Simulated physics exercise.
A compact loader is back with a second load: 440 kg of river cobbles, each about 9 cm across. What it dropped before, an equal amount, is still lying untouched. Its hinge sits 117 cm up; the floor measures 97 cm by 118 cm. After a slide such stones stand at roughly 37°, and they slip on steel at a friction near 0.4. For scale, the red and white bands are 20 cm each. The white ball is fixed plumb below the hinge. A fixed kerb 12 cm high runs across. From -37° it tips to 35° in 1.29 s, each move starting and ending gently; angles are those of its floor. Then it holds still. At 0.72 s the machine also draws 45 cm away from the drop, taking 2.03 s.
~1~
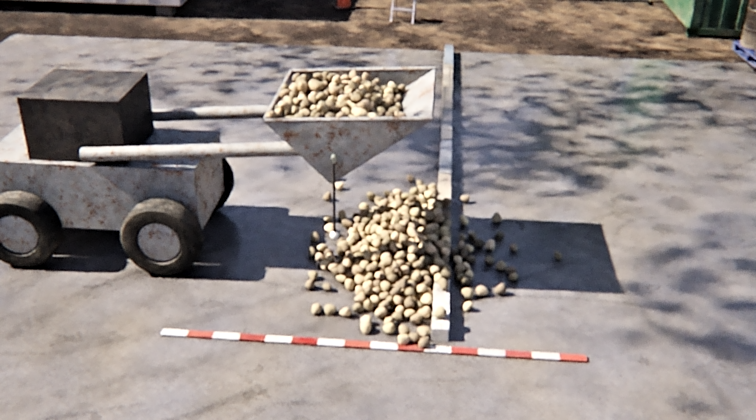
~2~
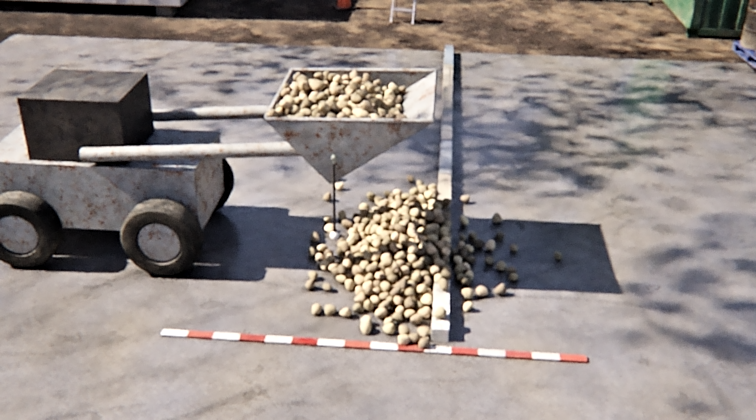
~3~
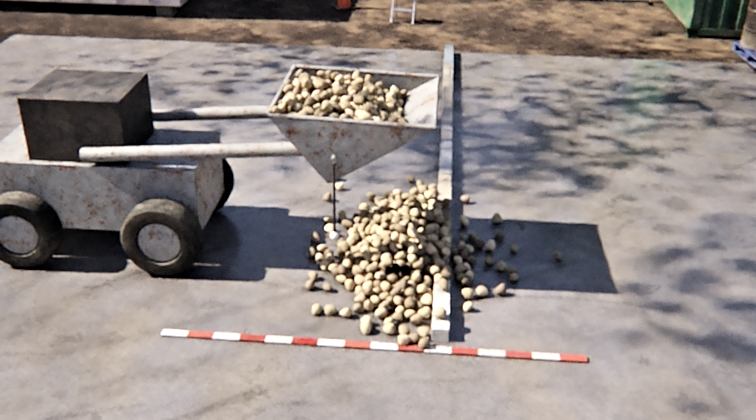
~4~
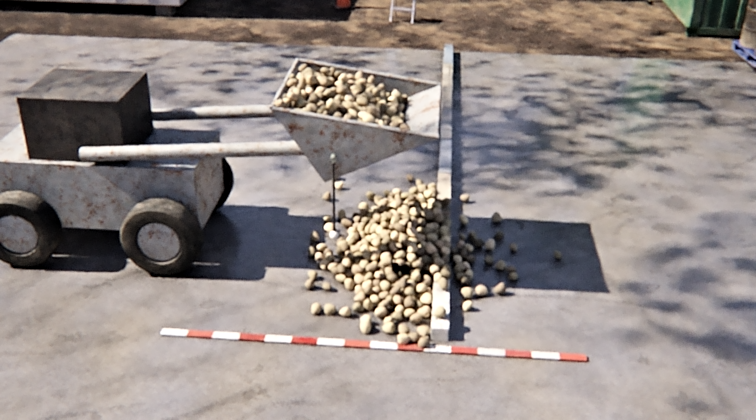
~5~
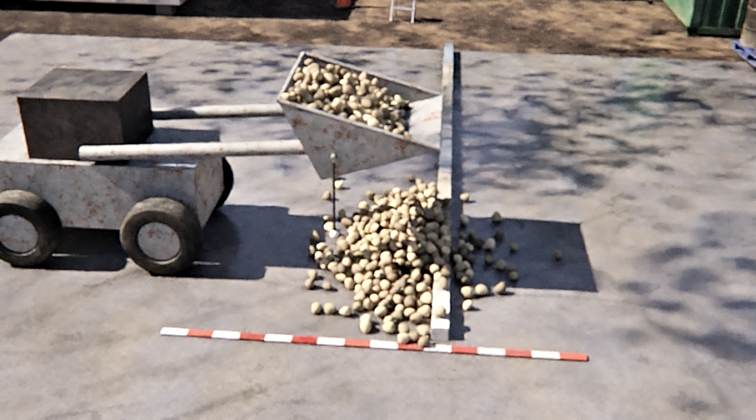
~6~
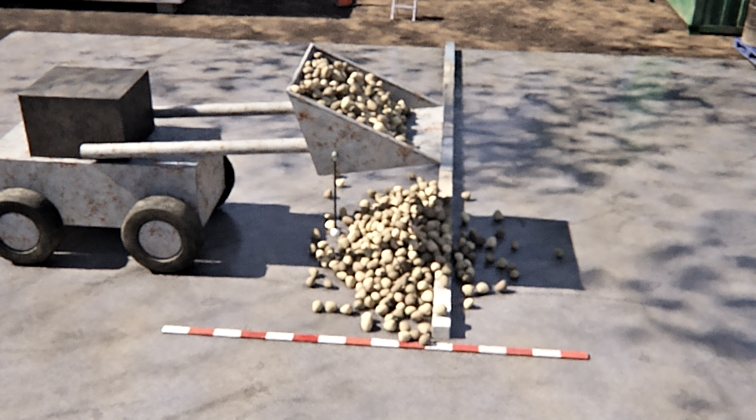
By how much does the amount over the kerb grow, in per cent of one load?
Roughly 50 per cent of a load more.
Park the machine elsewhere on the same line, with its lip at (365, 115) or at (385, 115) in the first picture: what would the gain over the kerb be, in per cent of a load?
About 0 and 10 per cent.
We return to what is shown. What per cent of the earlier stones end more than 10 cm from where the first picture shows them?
Roughly 10 per cent of them.
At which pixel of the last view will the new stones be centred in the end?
Near (444, 237).
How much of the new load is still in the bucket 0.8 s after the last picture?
About 55 per cent.
Then, 0.4 s after the last picture the floor is at 24°; in per cent of one load, 100 in the bucket, 94 on this side of the kerb, 6 over the kerb; the foremost stones are at (513, 254).
Then, 0.8 s after the last picture the floor is at 35°; in per cent of one load, 55 in the bucket, 135 on this side of the kerb, 9 over the kerb; the foremost stones are at (513, 254).
Then, 2.7 s after the last picture the floor is at 35°; in per cent of one load, 0 in the bucket, 144 on this side of the kerb, 56 over the kerb; the foremost stones are at (610, 244).
Then, 5.3 s after the last picture the floor is at 35°; in per cent of one load, 0 in the bucket, 144 on this side of the kerb, 56 over the kerb; the foremost stones are at (610, 244). Net gain over the kerb, 50.
